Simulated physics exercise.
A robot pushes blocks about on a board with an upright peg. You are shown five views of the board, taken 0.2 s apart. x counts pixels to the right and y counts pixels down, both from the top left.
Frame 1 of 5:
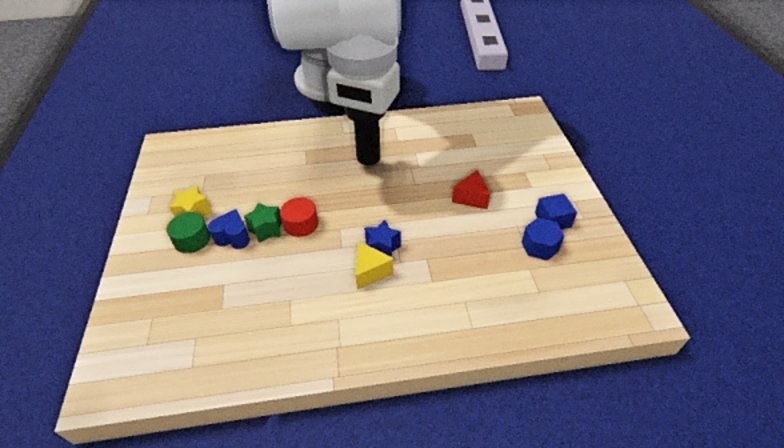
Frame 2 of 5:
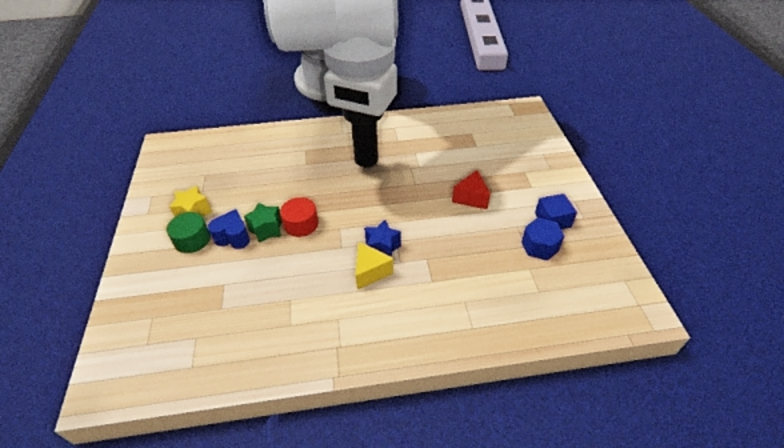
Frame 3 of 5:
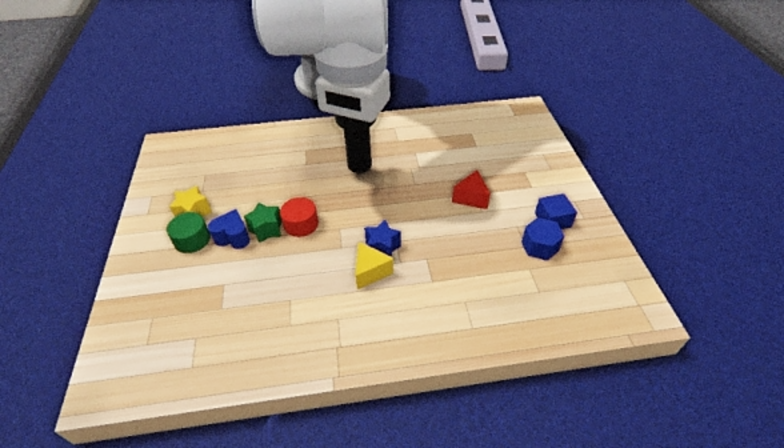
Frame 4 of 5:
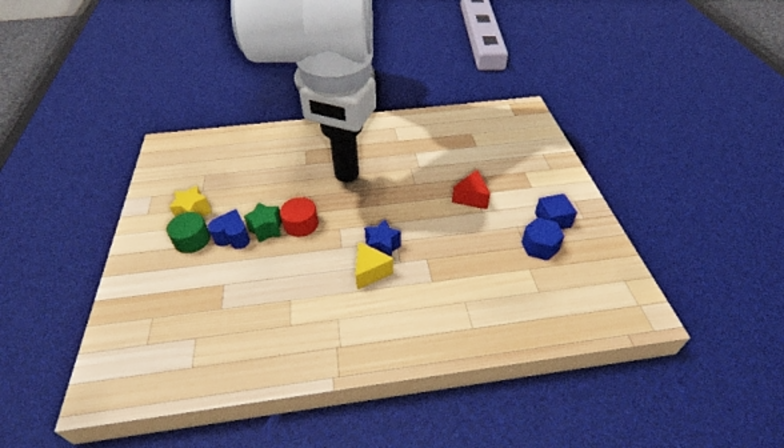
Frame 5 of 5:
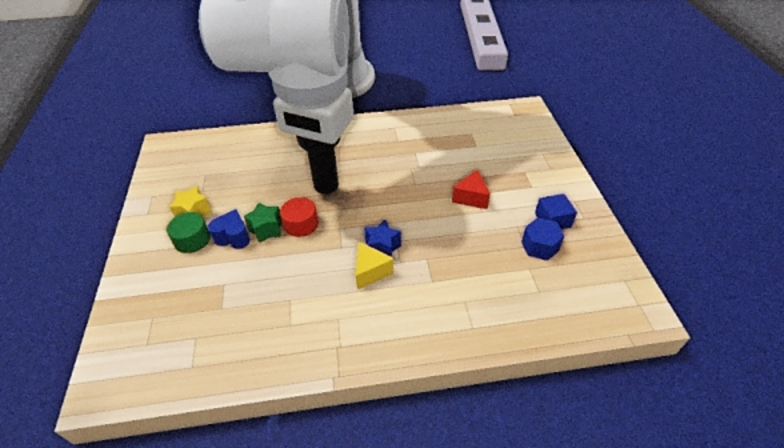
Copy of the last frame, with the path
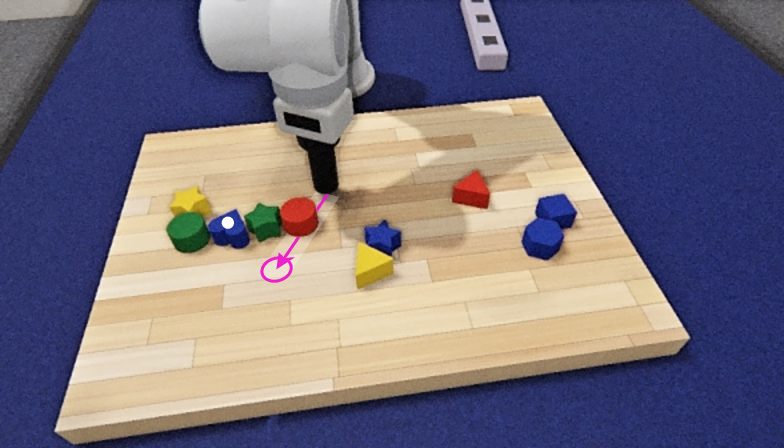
A robot arm with a black peg moved slowly left and a little nearer over a wooden board, nearing the red circular block, while all the colourful blocks stayed still.
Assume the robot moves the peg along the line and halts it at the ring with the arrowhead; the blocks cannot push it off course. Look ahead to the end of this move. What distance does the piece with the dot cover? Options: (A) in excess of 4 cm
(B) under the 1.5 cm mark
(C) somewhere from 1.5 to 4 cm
Option B.
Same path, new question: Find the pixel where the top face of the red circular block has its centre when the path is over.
My best guess is (240, 271).
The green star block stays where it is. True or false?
The statement is false.
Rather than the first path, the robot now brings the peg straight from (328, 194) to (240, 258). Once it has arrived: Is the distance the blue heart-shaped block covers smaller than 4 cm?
No
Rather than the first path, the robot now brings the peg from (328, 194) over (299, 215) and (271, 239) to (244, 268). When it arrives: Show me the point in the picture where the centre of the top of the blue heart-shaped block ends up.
If I read the scene right, the answer is (198, 233).
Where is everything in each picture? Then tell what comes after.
The first frame shows tip of the peg at (369, 158), middles of tops, green circular block at (185, 224), blue heart-shaped block at (228, 223), green star block at (262, 214), red circular block at (298, 209).
The second frame shows peg at (367, 160), nothing pushed.
The third frame shows peg at (360, 165), nothing pushed.
The fourth frame shows peg at (347, 174), nothing pushed.
The fifth frame shows peg at (326, 186), green circular block at (185, 224), blue heart-shaped block at (228, 223), green star block at (262, 214), red circular block at (298, 209).
The line goes straight from (328, 194) to (277, 269); the dot is on the blue heart-shaped block.
On the path given first. One third of the way, peg at (310, 209); green star block at (257, 216), turned 15° clockwise; red circular block at (287, 221).
Two thirds of the way, peg at (293, 234); green circular block at (182, 224); blue heart-shaped block at (220, 223), turned 20° clockwise; green star block at (250, 225), turned 40° clockwise; red circular block at (267, 247).
At the end, peg at (274, 261); green circular block at (182, 224); blue heart-shaped block at (220, 223), turned 20° clockwise; green star block at (250, 225), turned 40° clockwise; red circular block at (240, 271).
